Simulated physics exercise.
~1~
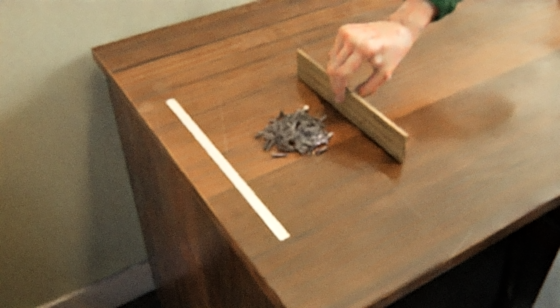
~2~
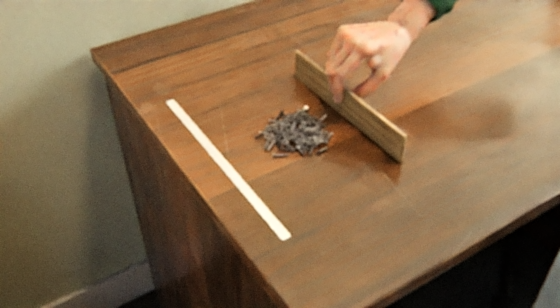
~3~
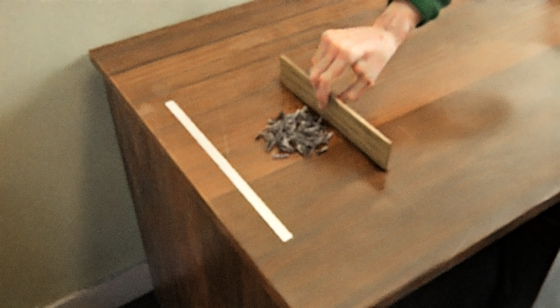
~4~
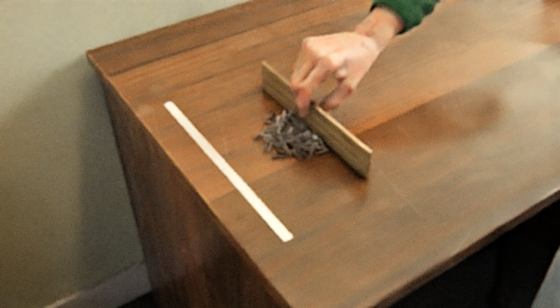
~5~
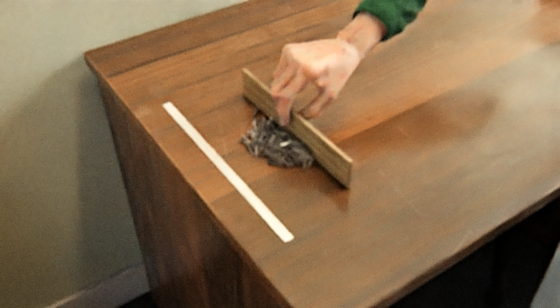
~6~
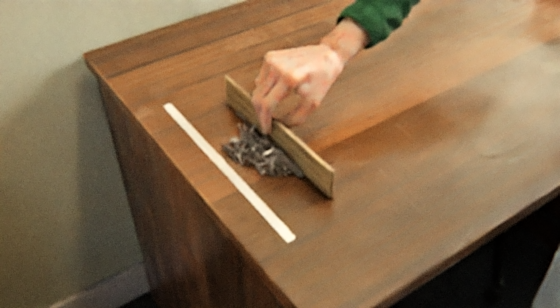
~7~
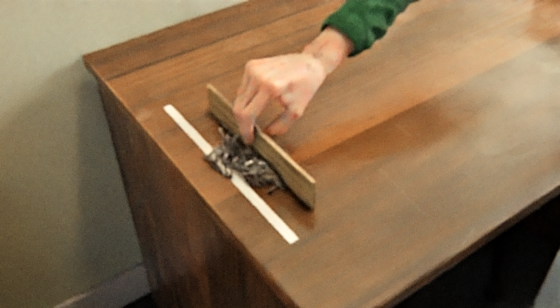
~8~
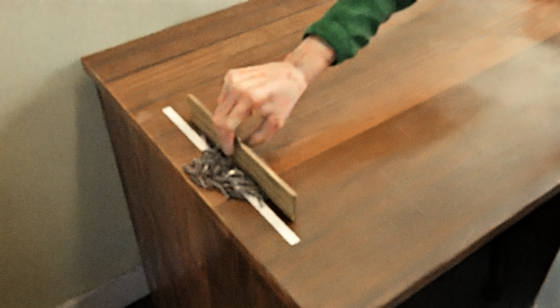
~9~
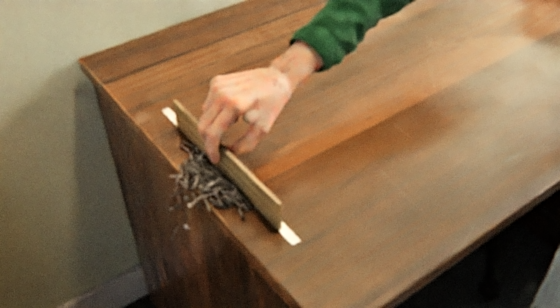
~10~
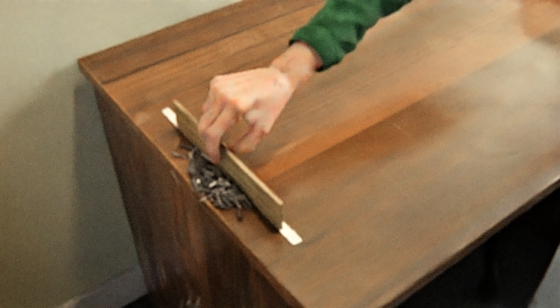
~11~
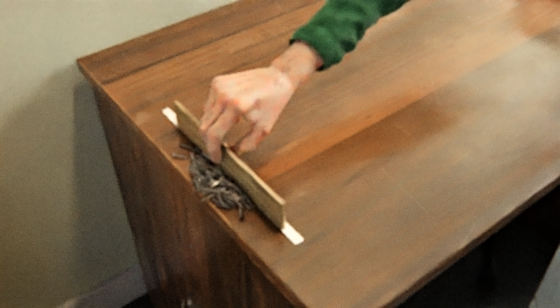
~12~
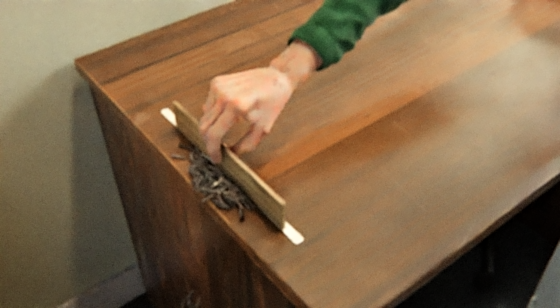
On a wooden tabletop, a hand pushes loose dark bits left to the edge, stopping at white tape.
